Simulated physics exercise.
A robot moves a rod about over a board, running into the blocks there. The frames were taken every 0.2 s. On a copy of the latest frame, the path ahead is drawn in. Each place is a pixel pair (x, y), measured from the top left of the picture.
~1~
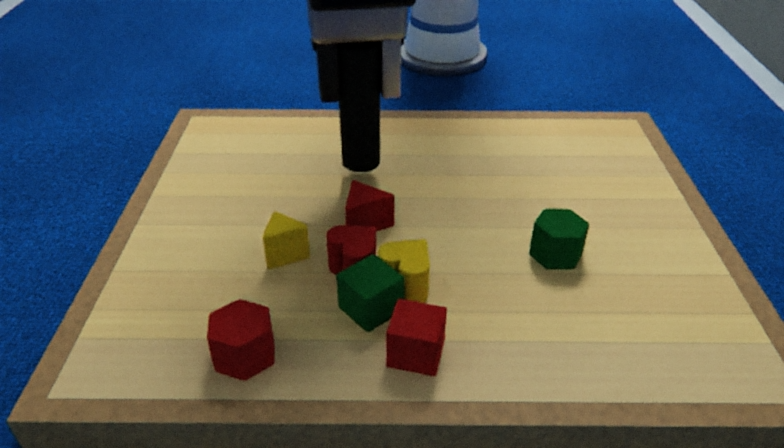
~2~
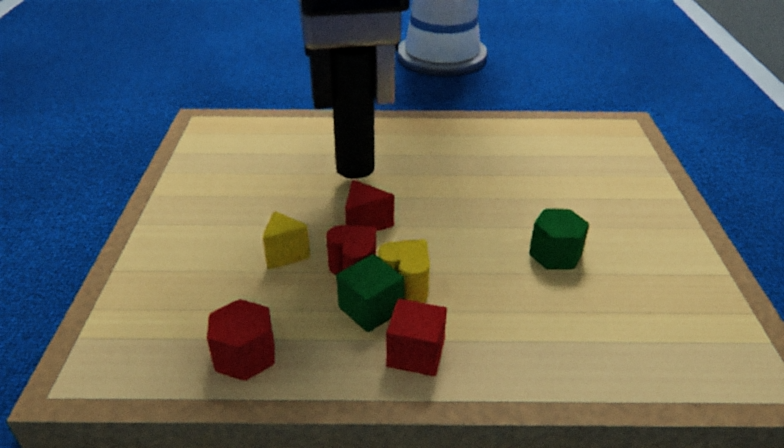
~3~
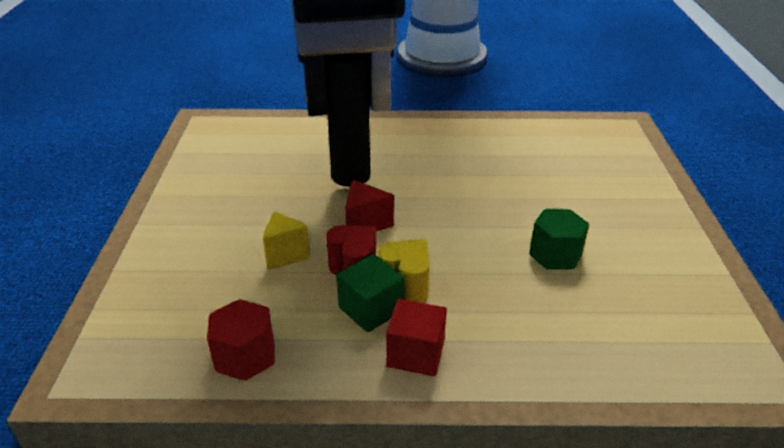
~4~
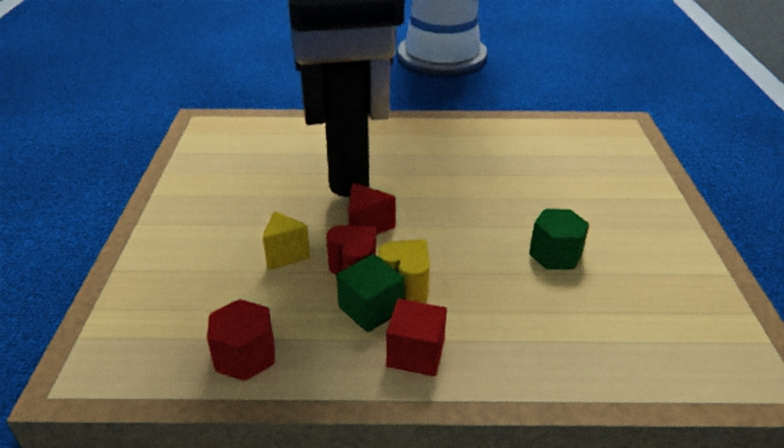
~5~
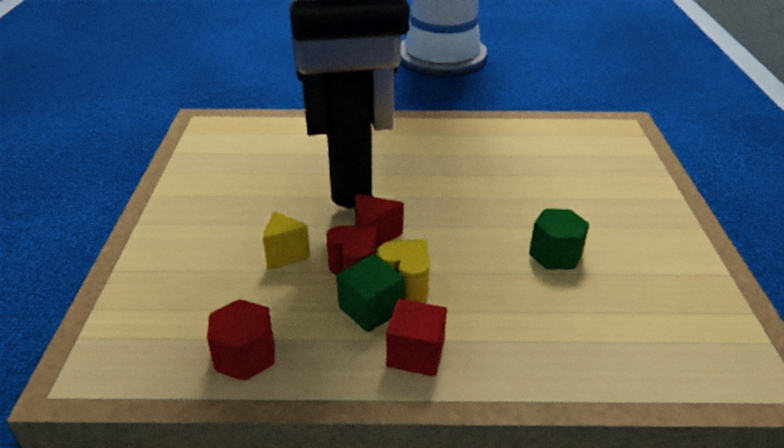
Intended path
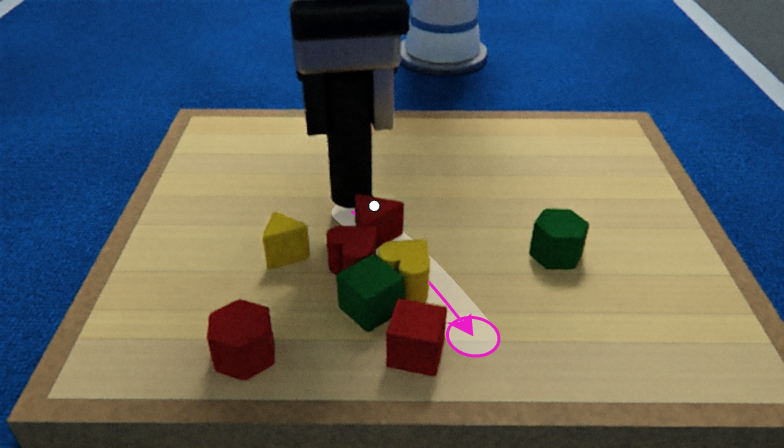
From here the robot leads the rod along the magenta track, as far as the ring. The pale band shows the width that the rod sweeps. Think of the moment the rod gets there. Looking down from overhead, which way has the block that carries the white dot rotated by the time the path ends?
Seen from overhead, it turns anticlockwise.
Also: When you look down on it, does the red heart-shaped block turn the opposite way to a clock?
I believe not.
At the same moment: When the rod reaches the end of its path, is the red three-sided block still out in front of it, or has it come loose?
It is no longer ahead.
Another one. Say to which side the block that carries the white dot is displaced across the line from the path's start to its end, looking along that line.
Over to the left.
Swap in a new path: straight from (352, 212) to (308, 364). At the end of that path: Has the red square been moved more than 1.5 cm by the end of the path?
Yes - that is the case.
Drawn move, from (352, 212) via (392, 245) and (432, 286), ending at (473, 336); the dot is on the red three-sided block.
The first path, step by step. One third of the way, rod (393, 231); red heart-shaped block (352, 242), turned 20° clockwise; red three-sided block (409, 238), turned 35° anticlockwise; yellow heart-shaped block (428, 273).
Two thirds of the way, rod (434, 271); red heart-shaped block (352, 242), turned 20° clockwise; red three-sided block (474, 271), turned 60° anticlockwise; yellow heart-shaped block (450, 295), turned 30° clockwise; red square (417, 326), turned 20° clockwise.
At the end, rod (475, 320); red heart-shaped block (352, 242), turned 20° clockwise; red three-sided block (519, 293), turned 120° anticlockwise; yellow heart-shaped block (478, 343), turned 30° clockwise; red square (415, 334), turned 45° clockwise.
